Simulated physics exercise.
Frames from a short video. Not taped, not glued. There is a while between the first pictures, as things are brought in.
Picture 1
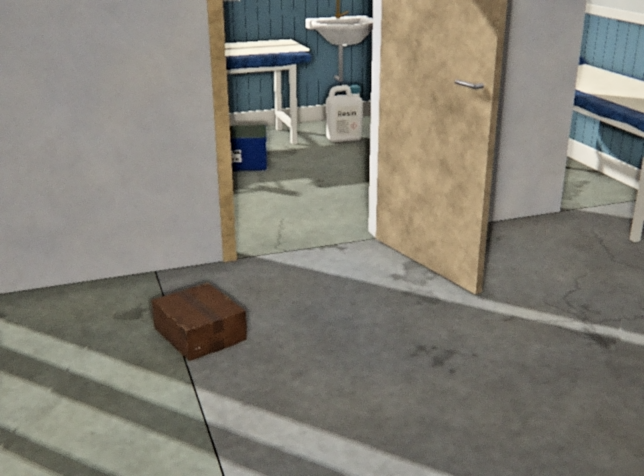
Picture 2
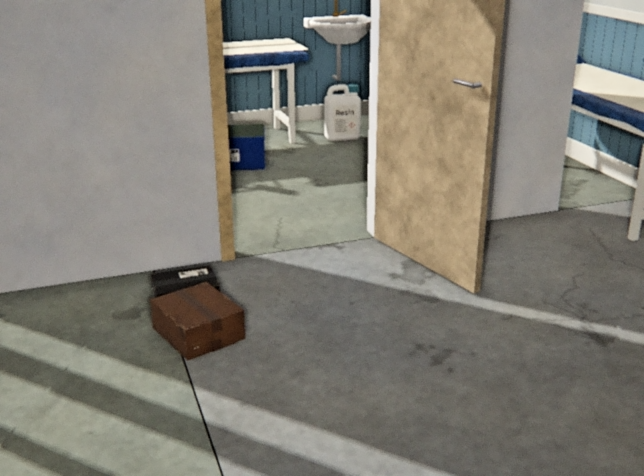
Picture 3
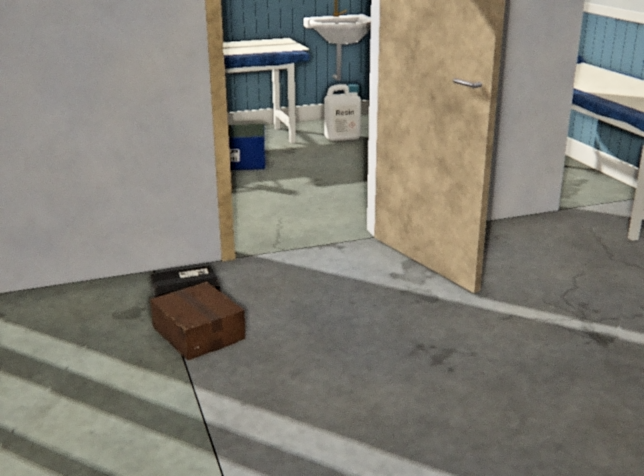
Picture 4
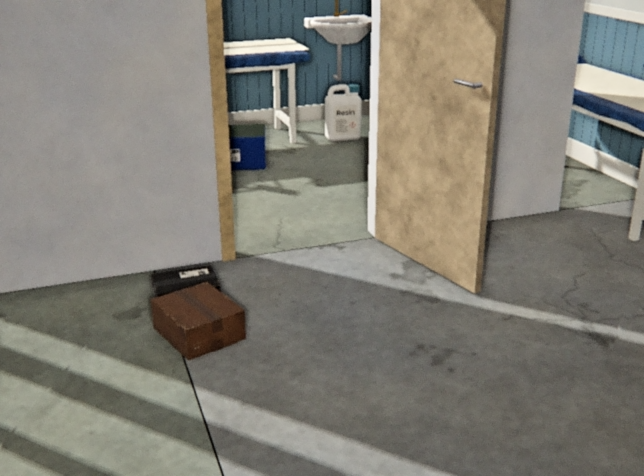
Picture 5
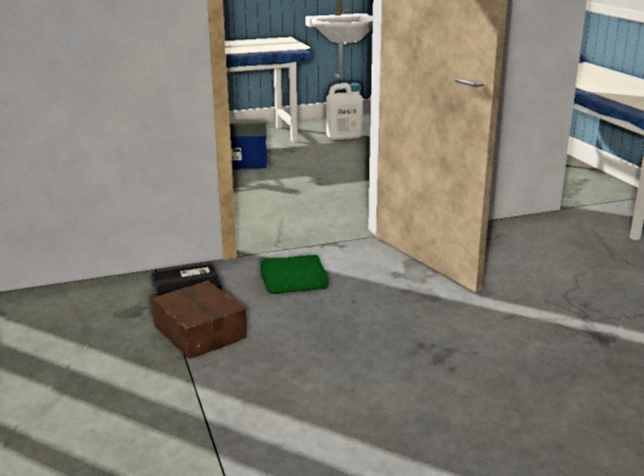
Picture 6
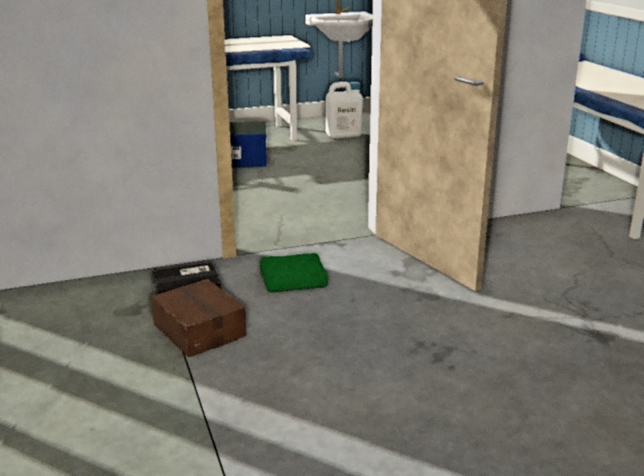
A brown parcel sits near a wide-open, still door as a black parcel appears behind it, then a green cushion beside them.
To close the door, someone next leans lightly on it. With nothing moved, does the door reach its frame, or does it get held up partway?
It gets held up partway.
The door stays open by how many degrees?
The answer is roughly 20°.
Then, 0.70 s after the last picture, open by 80°.
Then, 1.20 s after the last picture, open by 47°; green cushion slid a little near (290, 271).
Then, 1.40 s after the last picture, open by 35°; green cushion slid a little near (265, 265).
Then, 1.60 s after the last picture, open by 23°; green cushion slid about its own width near (243, 259).
At rest, open by 21°; moved from the start, green cushion; the other 2 in place. Seen from the same camera at the end, green cushion near (239, 260).
